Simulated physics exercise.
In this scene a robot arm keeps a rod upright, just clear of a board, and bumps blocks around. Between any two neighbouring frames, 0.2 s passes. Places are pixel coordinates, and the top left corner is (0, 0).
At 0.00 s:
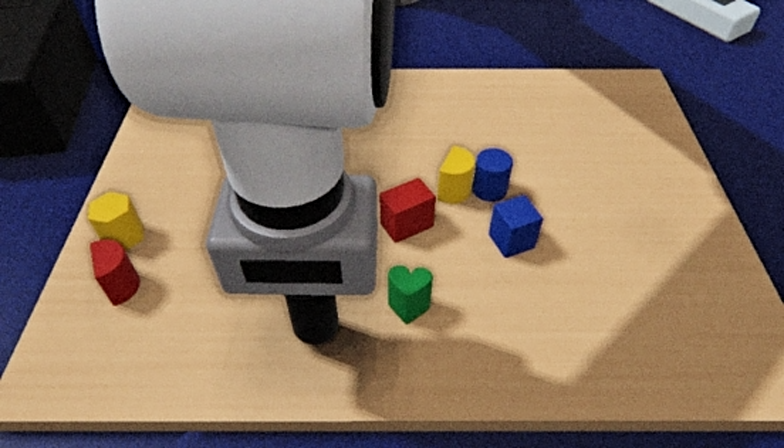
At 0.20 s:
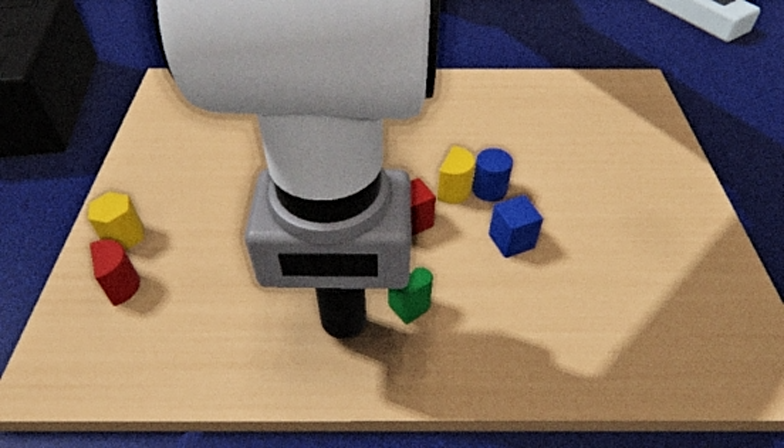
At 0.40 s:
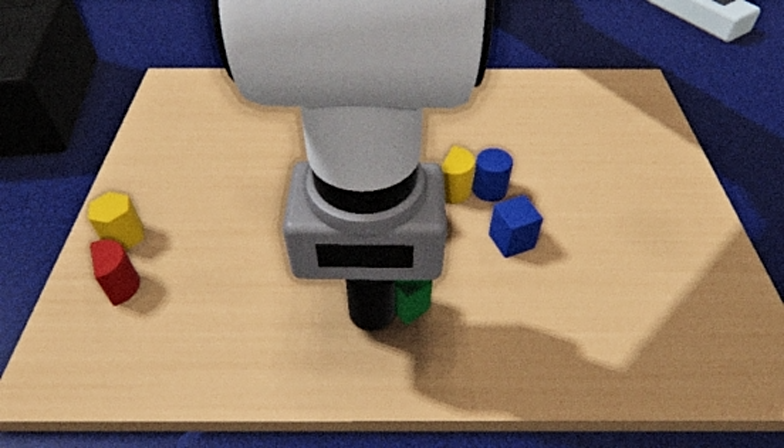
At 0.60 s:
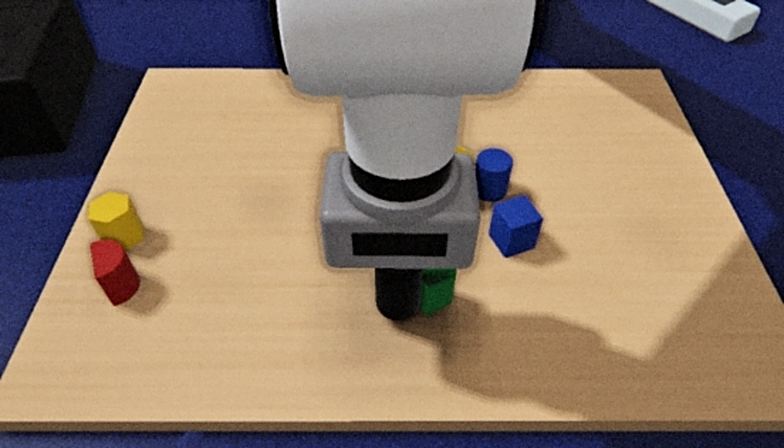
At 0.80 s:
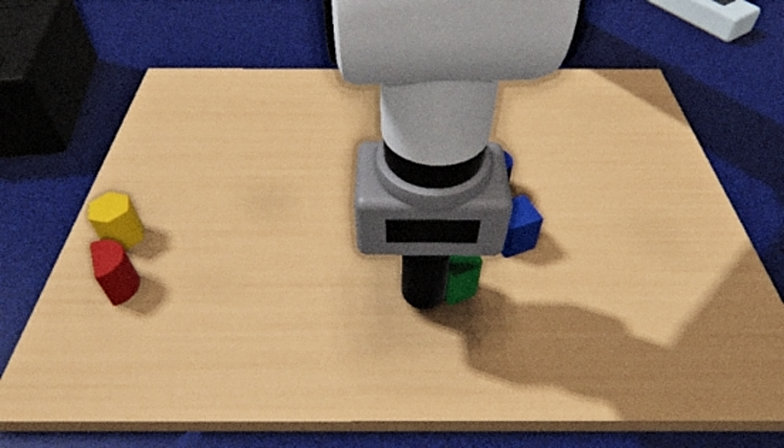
On a light wooden board over dark blue cloth, a grey and white robot arm with a black rod moves right toward a green heart-shaped block among scattered coloured blocks. The rod then pushes the green block a short way right and slightly up, as the arm covers the red and yellow blocks behind it.
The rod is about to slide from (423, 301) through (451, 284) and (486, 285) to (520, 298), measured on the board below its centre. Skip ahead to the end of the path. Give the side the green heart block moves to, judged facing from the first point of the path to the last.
It's pushed left.
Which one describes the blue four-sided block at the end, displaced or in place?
Answer: Unmoved.
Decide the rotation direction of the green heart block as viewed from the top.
Its rotation is counterclockwise.
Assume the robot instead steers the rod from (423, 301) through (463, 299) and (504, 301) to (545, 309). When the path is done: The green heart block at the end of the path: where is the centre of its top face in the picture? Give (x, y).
It will end up at (520, 243).
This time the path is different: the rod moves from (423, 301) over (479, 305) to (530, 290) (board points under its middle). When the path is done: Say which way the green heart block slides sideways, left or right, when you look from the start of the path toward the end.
It goes left.
What follows on the original path. Halfway along, rod at (471, 272); green heart block at (508, 240).
At the end, rod at (523, 289); green heart block at (529, 238), turned 40° anticlockwise; blue four-sided block unmoved.
